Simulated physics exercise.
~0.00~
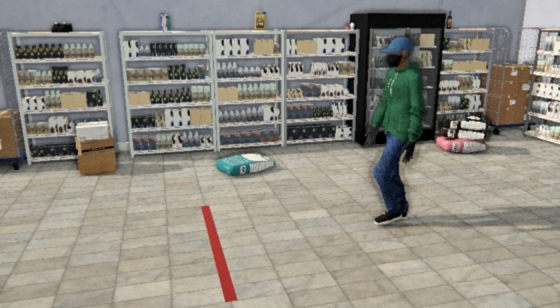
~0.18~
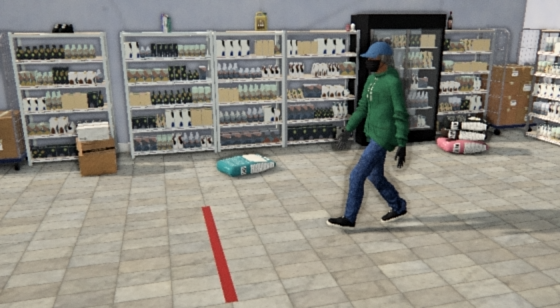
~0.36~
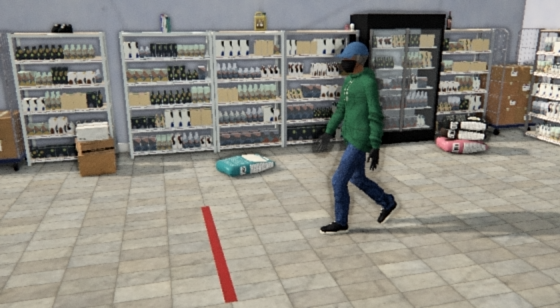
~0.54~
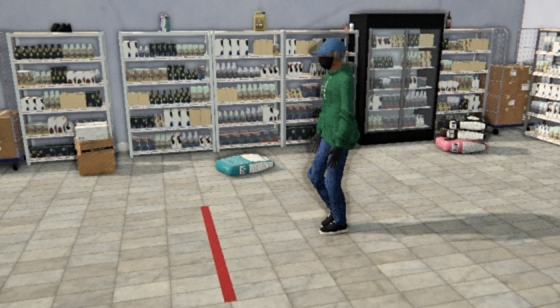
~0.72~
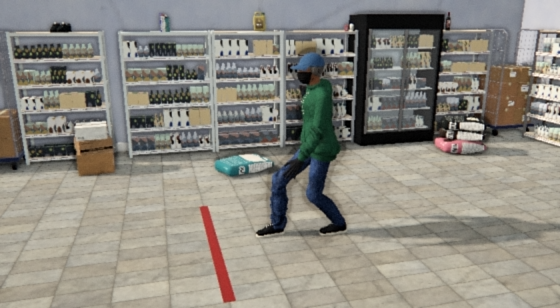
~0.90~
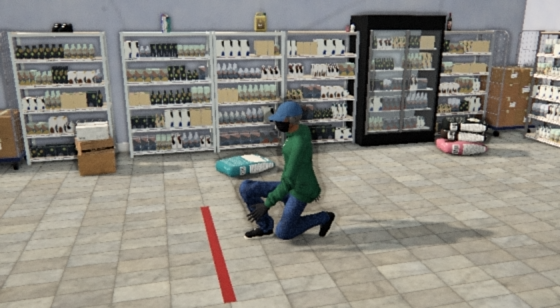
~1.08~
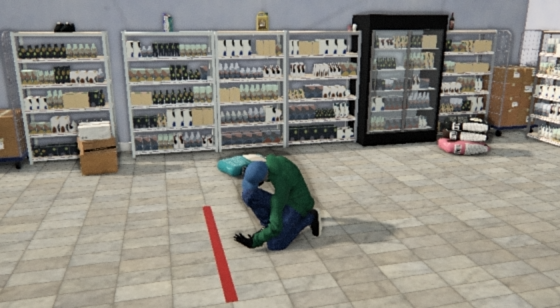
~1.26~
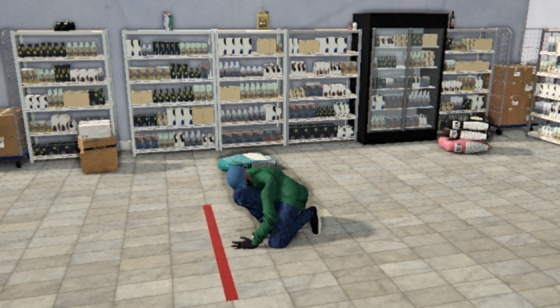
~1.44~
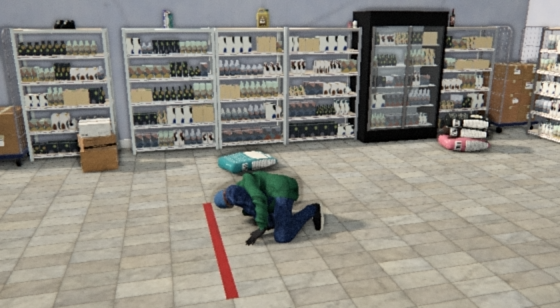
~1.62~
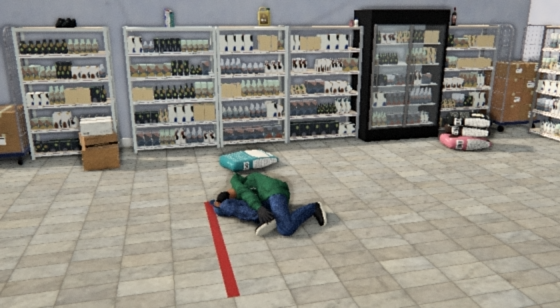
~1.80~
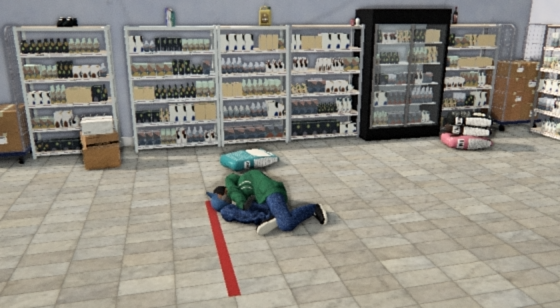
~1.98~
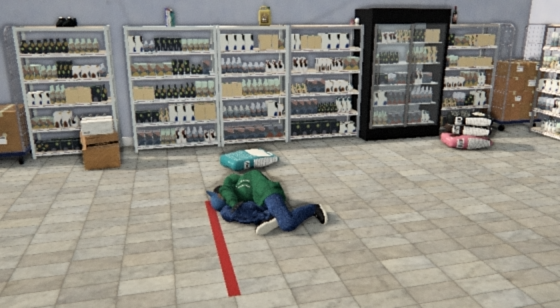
In a shop lined with shelves of bottles, a masked person in a green top and blue cap walked left, dropped to their knees, put a hand toward the floor, then slumped down and lay still just short of the red tape.
